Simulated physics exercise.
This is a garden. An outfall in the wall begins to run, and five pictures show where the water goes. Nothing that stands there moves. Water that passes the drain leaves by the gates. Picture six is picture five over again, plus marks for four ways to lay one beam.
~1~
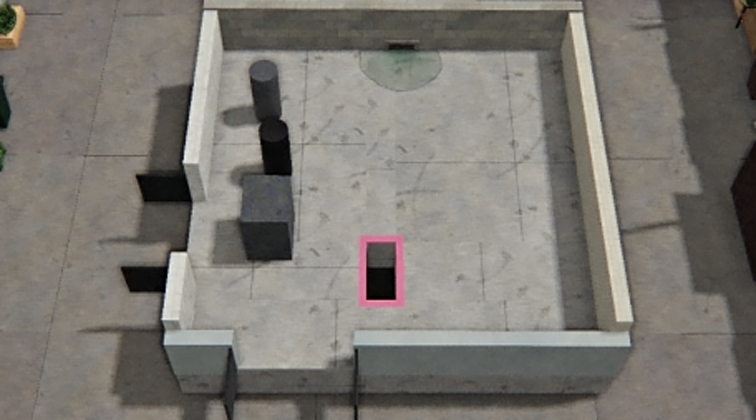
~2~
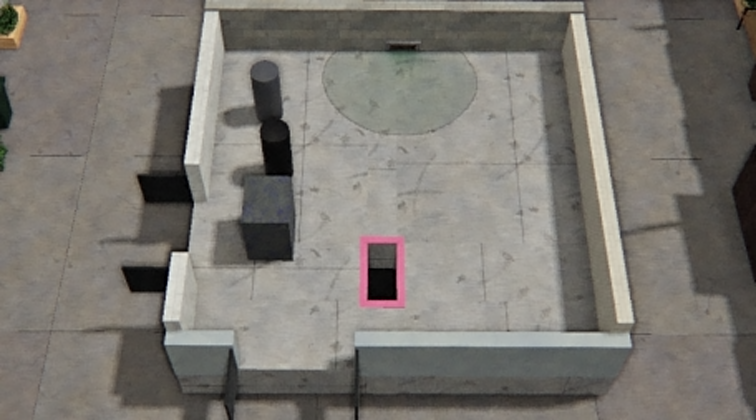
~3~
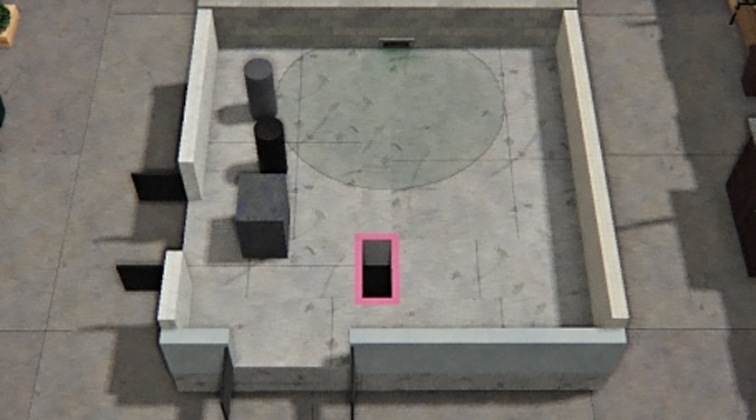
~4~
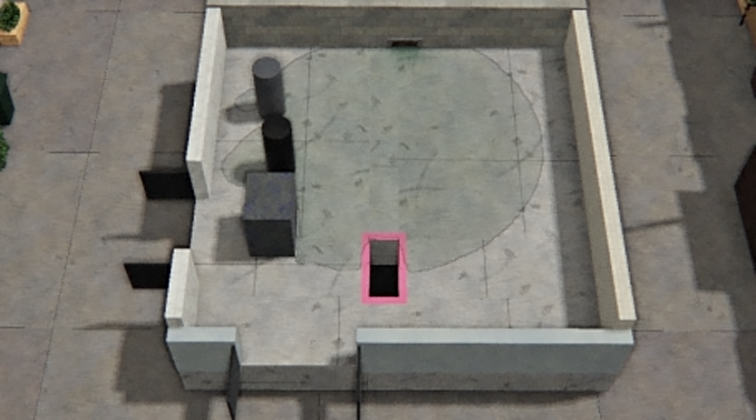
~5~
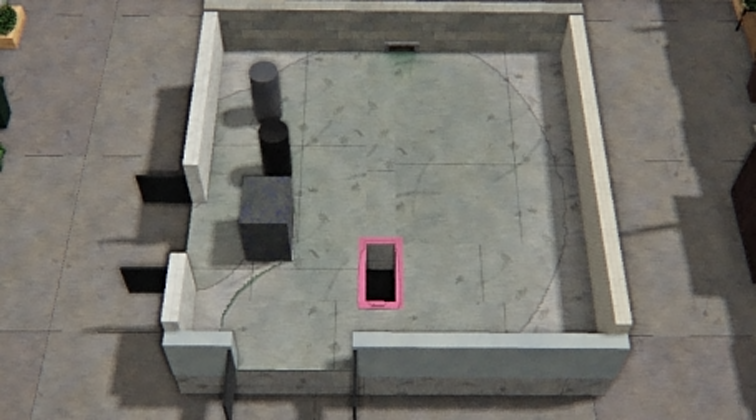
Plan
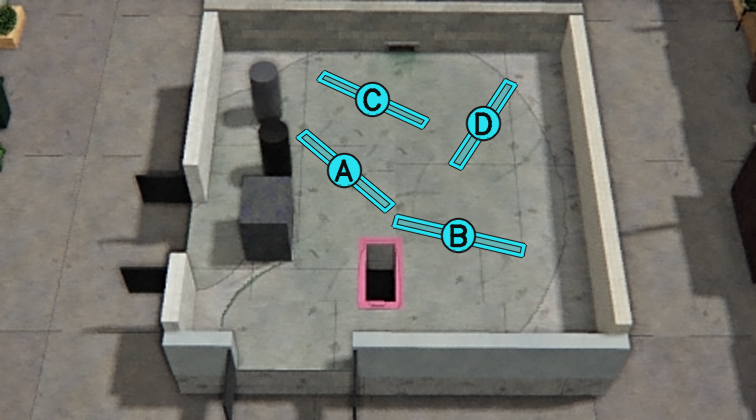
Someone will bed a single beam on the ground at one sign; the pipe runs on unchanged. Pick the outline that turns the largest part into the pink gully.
Go for D.
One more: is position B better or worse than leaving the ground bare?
It is worse.
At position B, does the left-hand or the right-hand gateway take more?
The right one.
In cyan, A from (302, 134) to (389, 207); B from (395, 221) to (522, 250); C from (321, 76) to (424, 123); D from (455, 165) to (510, 83).
With A, about 20 % of the stream goes into the pink gully, about 80 % out by the gates.
With B, about 18 % of the stream goes into the pink gully, about 82 % out by the gates.
With C, about 20 % of the stream goes into the pink gully, about 80 % out by the gates.
With D, about 30 % of the stream goes into the pink gully, about 70 % out by the gates.
